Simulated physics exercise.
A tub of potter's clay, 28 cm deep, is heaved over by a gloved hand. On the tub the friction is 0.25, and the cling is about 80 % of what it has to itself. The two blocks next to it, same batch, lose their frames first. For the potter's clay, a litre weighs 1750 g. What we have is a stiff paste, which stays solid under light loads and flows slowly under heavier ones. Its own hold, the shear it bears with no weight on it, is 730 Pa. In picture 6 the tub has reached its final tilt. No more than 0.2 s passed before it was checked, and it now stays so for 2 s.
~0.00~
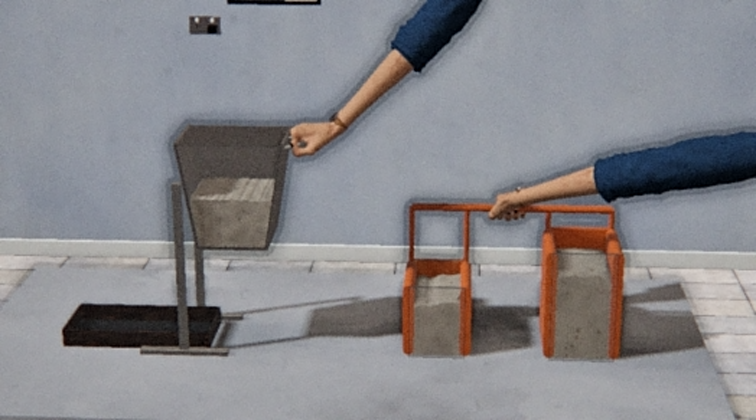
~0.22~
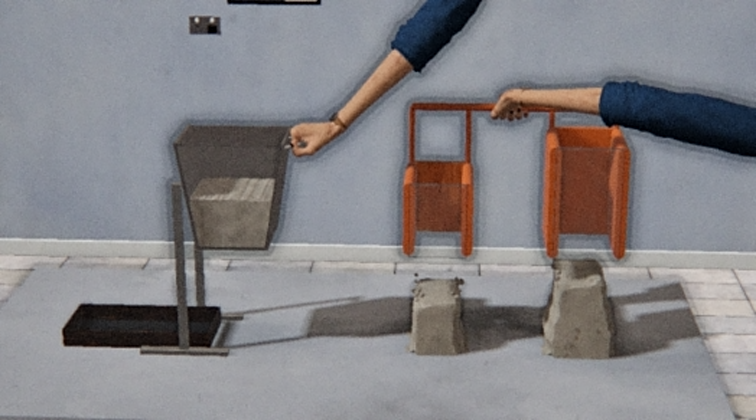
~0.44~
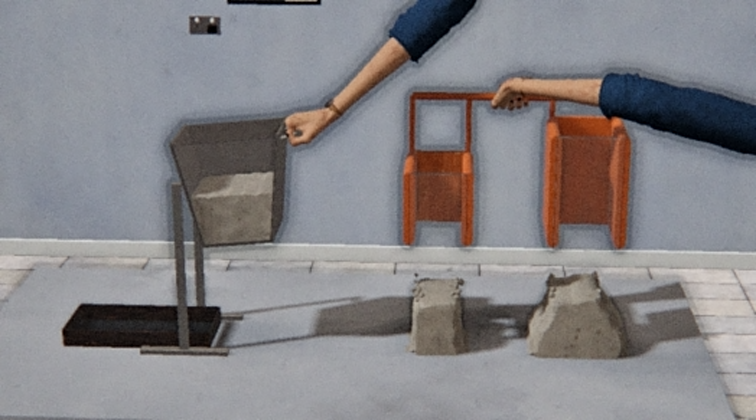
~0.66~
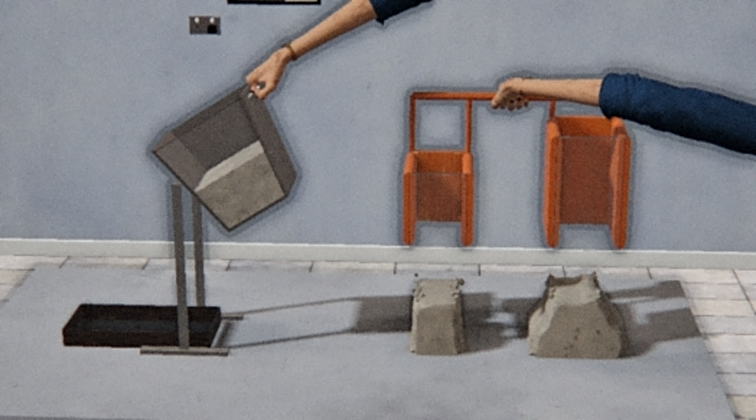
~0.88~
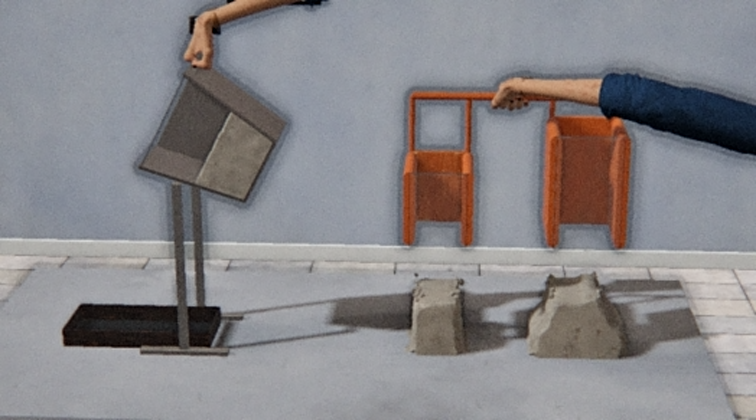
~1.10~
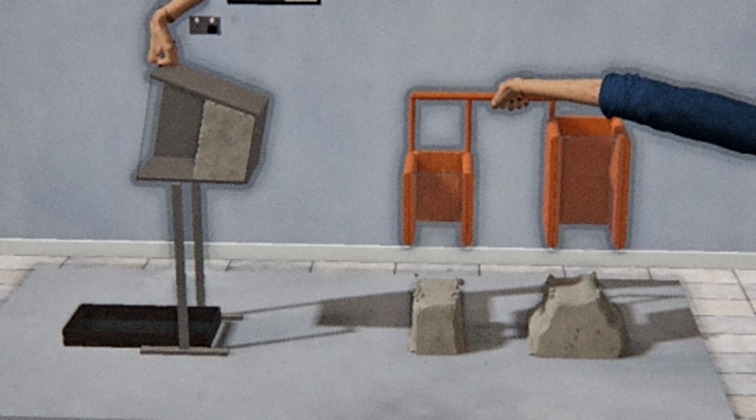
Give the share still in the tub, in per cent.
100 %.
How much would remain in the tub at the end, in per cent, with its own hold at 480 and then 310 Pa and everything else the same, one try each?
100 %, then 100 %.
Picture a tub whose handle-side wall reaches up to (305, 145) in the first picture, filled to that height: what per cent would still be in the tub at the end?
100 %, roughly.
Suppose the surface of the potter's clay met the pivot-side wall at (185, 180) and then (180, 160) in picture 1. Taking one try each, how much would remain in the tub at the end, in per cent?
Roughly 100 per cent, then roughly 100 per cent.
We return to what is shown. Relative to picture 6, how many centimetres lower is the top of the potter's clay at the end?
About 0 cm.
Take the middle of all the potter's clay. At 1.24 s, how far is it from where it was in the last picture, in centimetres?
Something like 0 cm, I'd say.
By 1.24 s, the tub is at 79 degrees and holds 100 %.
By 1.41 s, the tub is at 79 degrees and holds 100 %.
By 1.58 s, the tub is at 79 degrees and holds 100 %.
By 1.75 s, the tub is at 79 degrees and holds 100 %.
By 3.10 s, at the end, the tub is at 79 degrees and holds 100 %.
